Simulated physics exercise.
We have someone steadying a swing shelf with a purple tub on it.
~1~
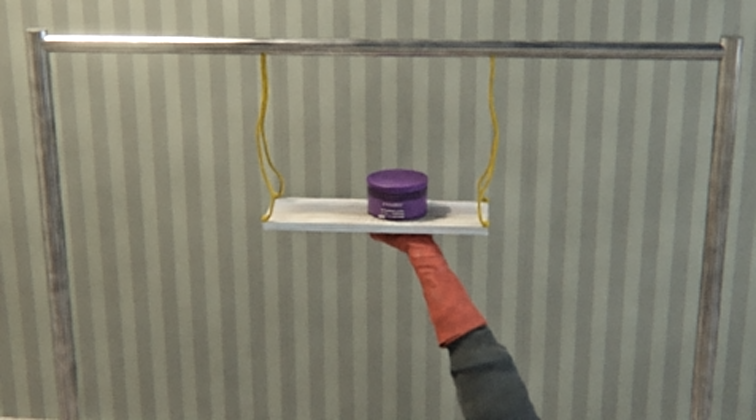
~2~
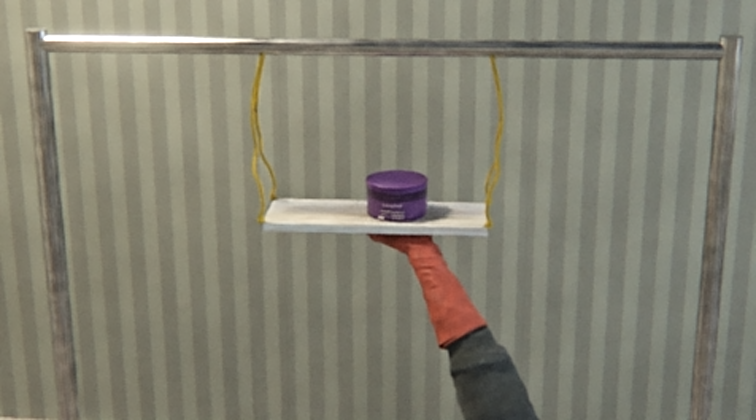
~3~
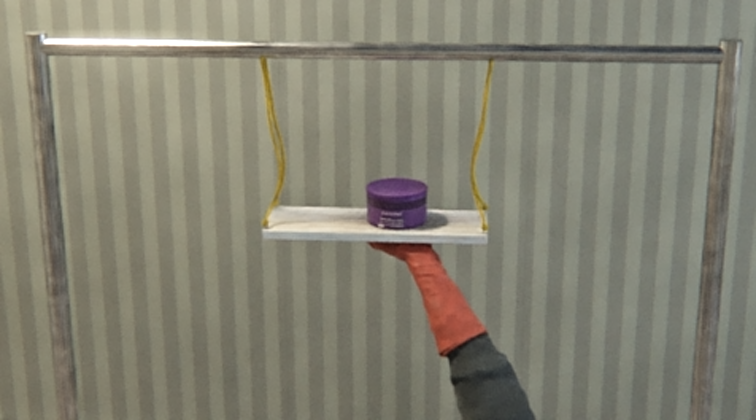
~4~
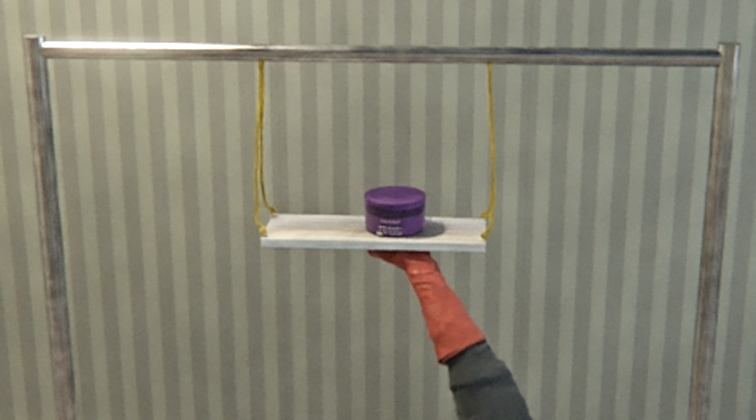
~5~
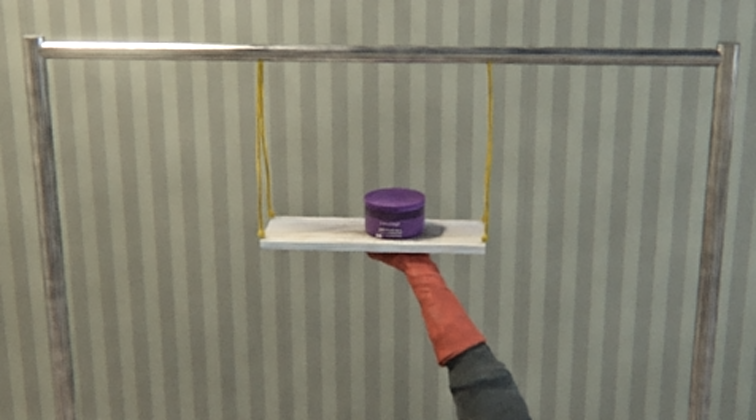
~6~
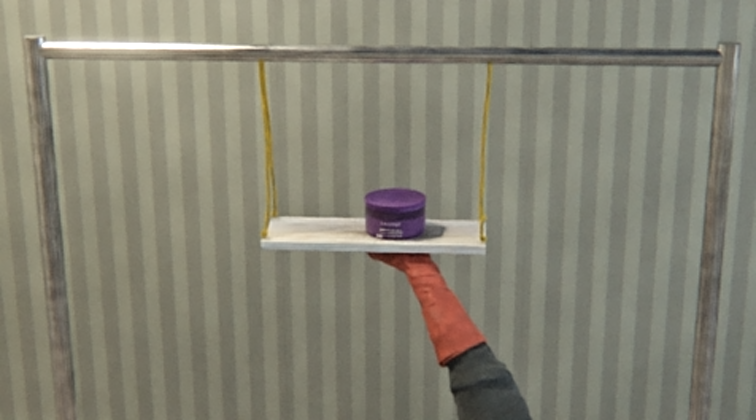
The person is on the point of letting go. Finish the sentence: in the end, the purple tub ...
In the end, the purple tub is still sitting there.
Then, 0.44 s after the last picture, board level; tub on the board near (395, 217).
Then, 0.92 s after the last picture, board level; tub on the board near (395, 218).
At rest, board level; tub on the board near (395, 218). The purple tub keeps its place.
